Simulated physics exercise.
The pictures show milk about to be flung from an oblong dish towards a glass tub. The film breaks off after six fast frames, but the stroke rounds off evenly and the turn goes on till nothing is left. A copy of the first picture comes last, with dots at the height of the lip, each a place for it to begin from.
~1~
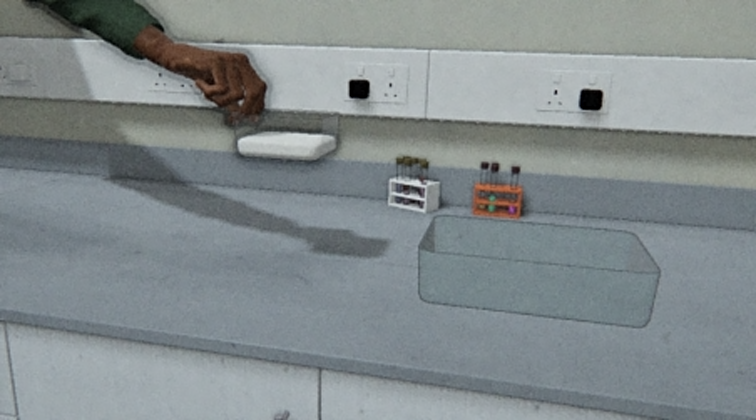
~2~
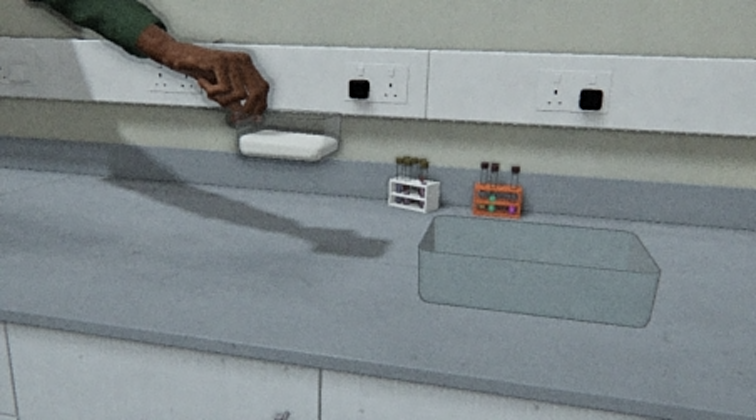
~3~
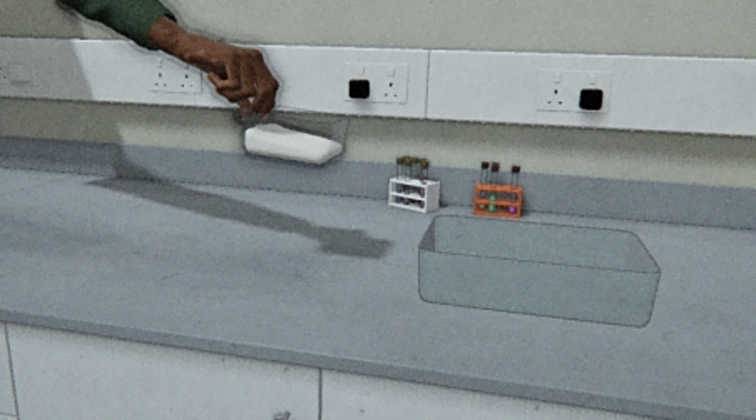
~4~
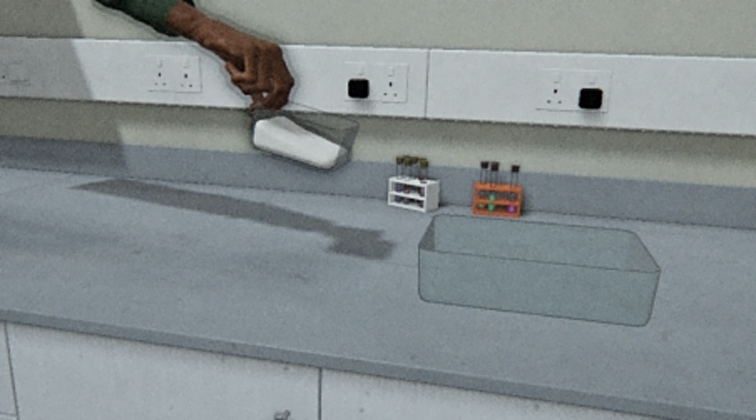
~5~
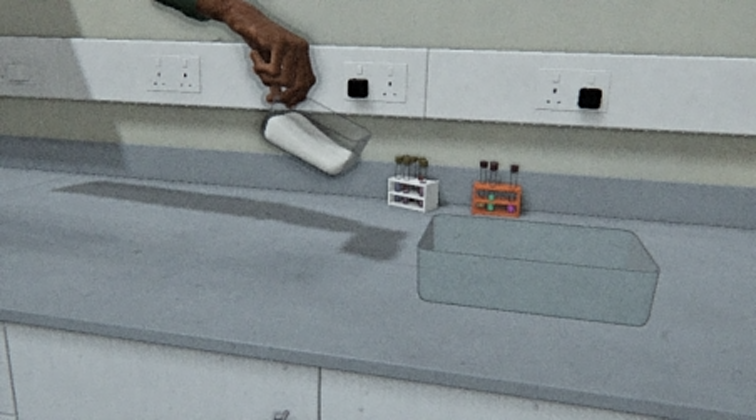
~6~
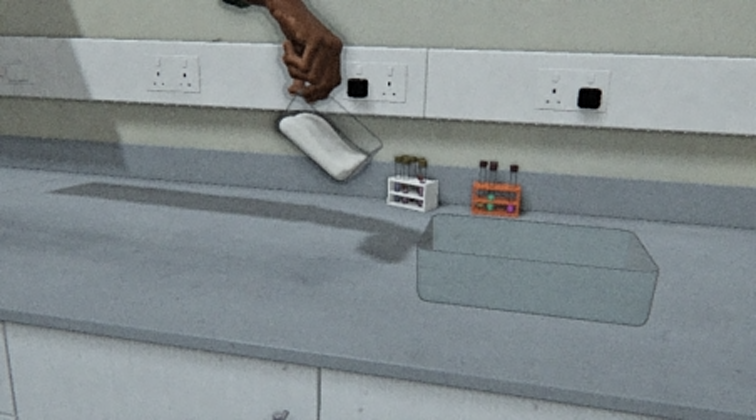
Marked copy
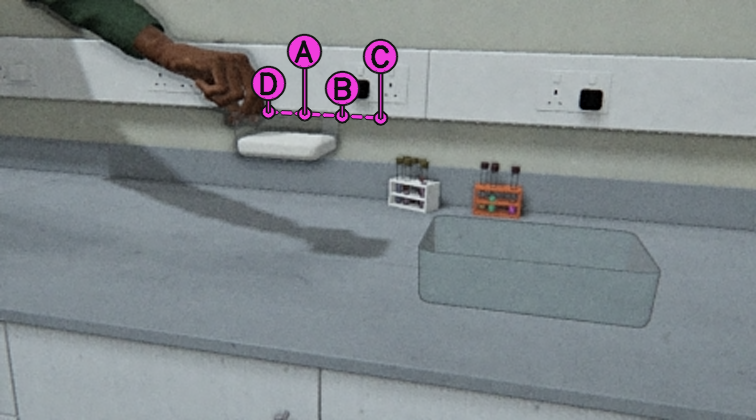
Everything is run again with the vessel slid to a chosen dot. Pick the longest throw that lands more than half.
The answer is place A.
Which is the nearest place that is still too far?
D it is.
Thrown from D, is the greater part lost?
Yes, that goes wrong.
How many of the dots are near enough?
Three of them.
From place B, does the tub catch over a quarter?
Yes.
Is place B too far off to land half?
No.
In magenta, A at (304, 113); B at (342, 116); C at (380, 118); D at (268, 111).
Choosing A, about 74 % lands in the tub, 19 % falls short and 8 % goes beside or beyond.
Choosing B, about 86 % lands in the tub, 5 % falls short and 9 % goes beside or beyond.
Choosing C, about 84 % lands in the tub, 2 % falls short and 14 % goes beside or beyond.
Choosing D, about 11 % lands in the tub, 84 % falls short and 5 % goes beside or beyond.
